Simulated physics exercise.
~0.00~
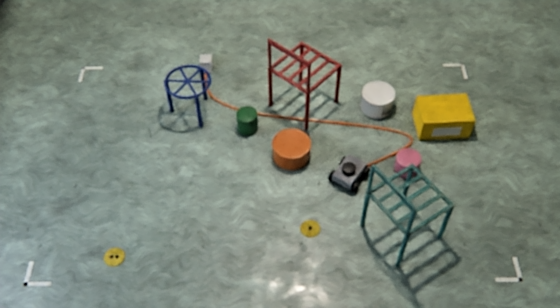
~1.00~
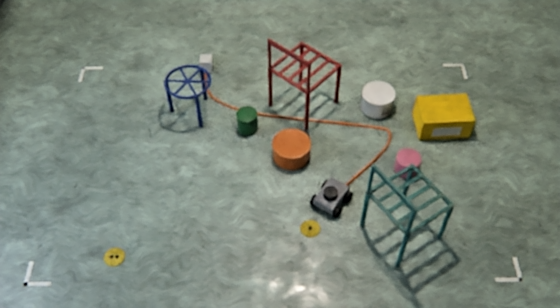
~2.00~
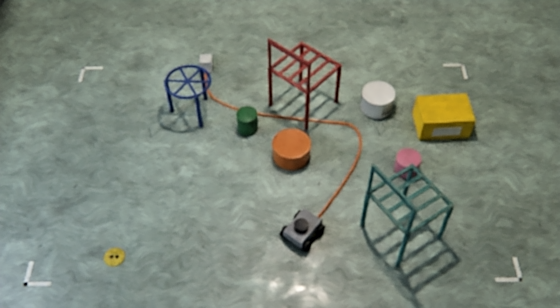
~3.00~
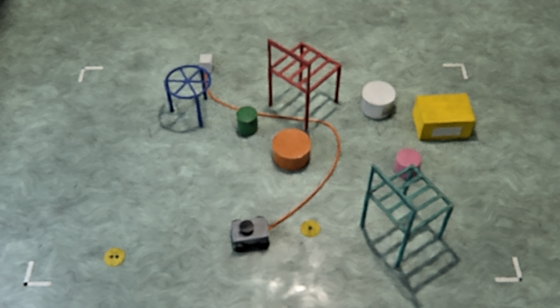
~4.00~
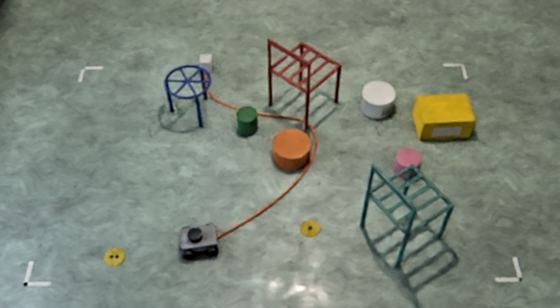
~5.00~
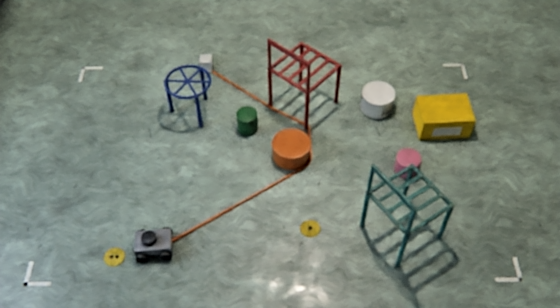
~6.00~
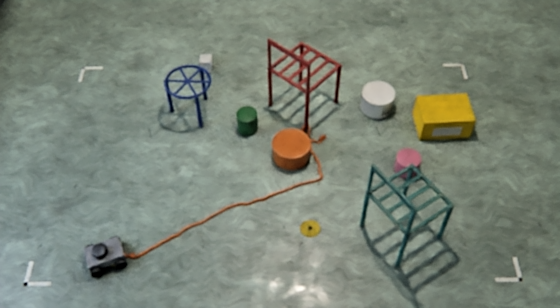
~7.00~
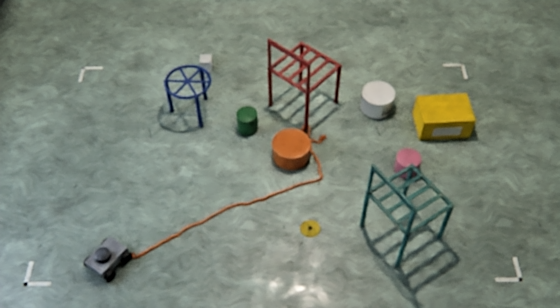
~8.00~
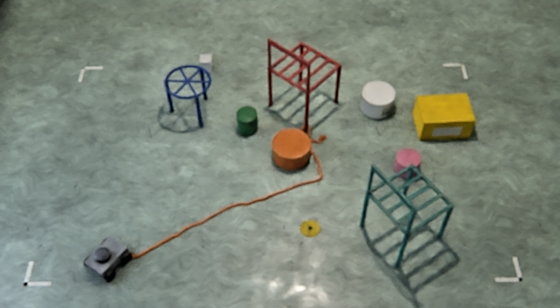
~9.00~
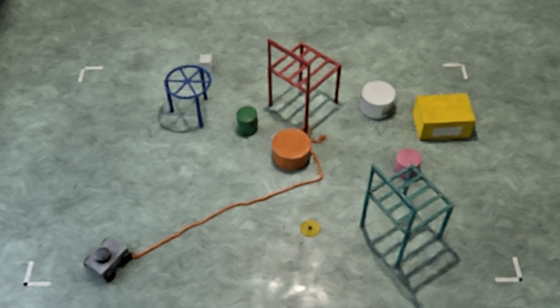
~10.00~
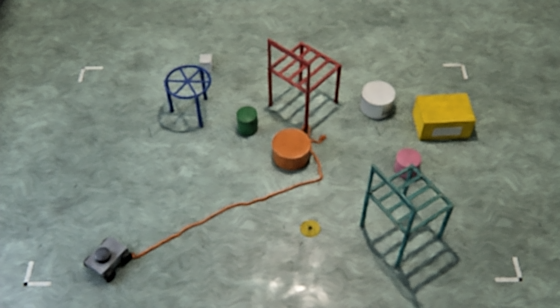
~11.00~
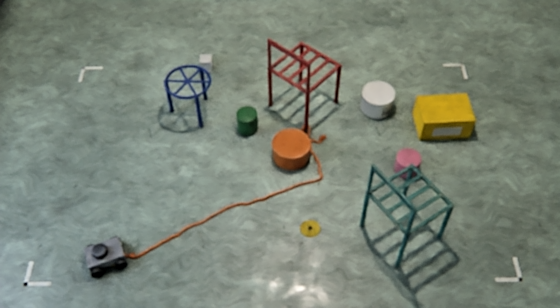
A small cart drives left past yellow markers, pulling its orange lead loose, and stops.
